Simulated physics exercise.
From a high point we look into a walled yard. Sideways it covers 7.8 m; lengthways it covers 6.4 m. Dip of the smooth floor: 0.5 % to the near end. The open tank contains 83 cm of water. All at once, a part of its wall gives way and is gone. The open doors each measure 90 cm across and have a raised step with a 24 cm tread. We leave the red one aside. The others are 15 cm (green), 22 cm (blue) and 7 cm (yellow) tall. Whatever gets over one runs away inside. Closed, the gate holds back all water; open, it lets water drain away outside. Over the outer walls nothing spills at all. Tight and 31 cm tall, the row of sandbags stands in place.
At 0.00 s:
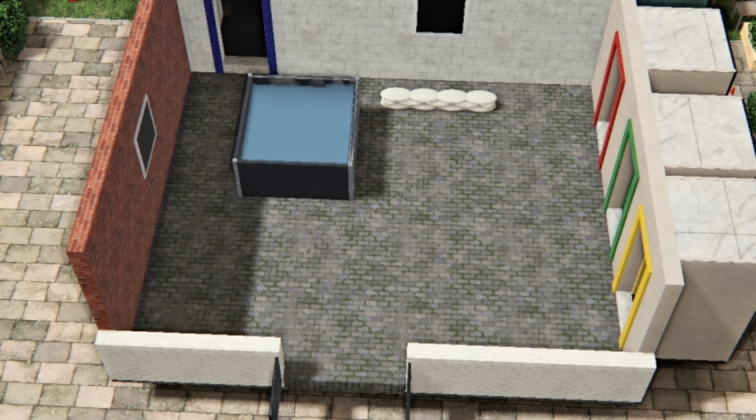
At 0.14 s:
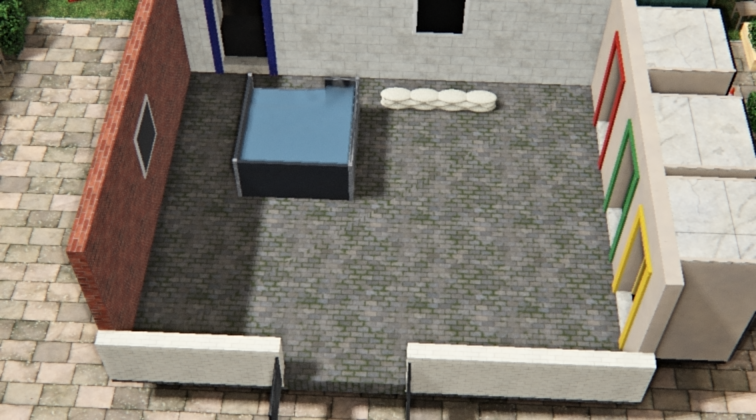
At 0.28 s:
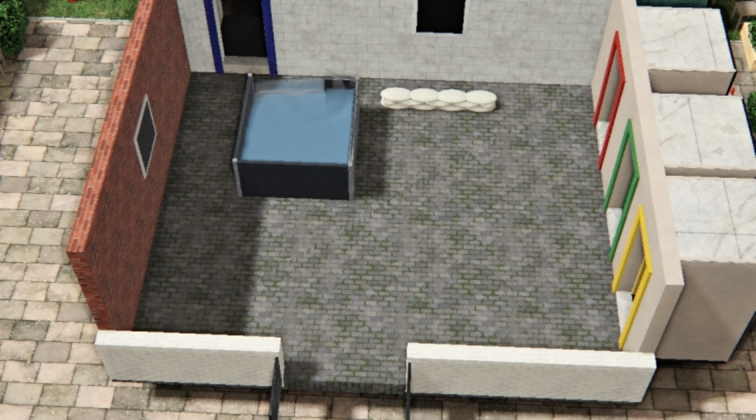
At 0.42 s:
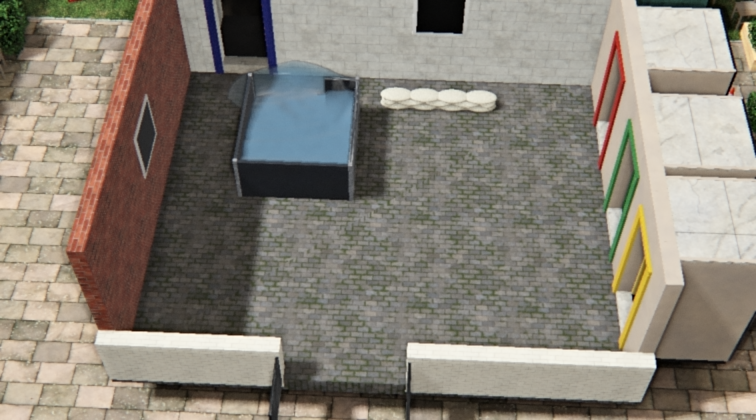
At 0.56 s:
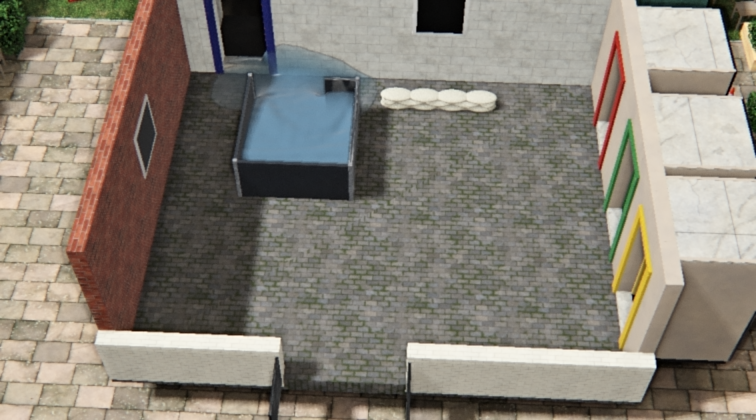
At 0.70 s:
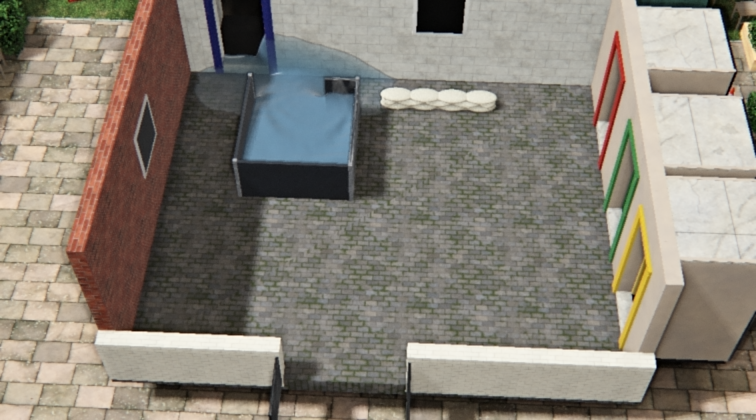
In a walled yard, water pours from the far side of an open tank and spreads.
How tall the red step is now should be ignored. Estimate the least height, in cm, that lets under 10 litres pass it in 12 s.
I would say 10 cm.
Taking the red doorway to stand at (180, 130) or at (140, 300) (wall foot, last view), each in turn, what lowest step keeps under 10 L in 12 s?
First place around 17 cm, second around 11.5 cm.
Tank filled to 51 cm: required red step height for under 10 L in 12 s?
Something near 5.0 cm should do.
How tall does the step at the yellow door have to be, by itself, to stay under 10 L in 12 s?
Yellow would need about 7.5 cm on its own.
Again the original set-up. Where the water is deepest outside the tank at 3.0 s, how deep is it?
Max depth: Near 36 cm.
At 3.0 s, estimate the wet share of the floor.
Near 50 per cent of the open floor.
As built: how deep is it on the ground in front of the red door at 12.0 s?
A ruler would read roughly 4.0 cm.
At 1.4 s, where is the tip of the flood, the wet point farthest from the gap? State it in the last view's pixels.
At about (496, 85).
After 1.4 s water covers 10 % of the floor, deepest (60 cm) near (191, 74); it has not reached the red door.
After 3.0 s water covers 50 % of the floor, deepest (36 cm) near (580, 88); 13 cm at the red door, 0 litres in over its 15 cm step.
After 12.0 s water covers 95 % of the floor, deepest (10 cm) near (588, 378); 4 cm at the red door, 1 litre in over its 15 cm step.
At the red door as built, the water arrived by 2.6 s and peaked near 14 cm at 3.4 s.
Run again over the same 12 s with other heights there, 14 litres in over 9 cm, 4 litres over 12.5 cm. The limit of 10 litres is kept from about 10 cm up.
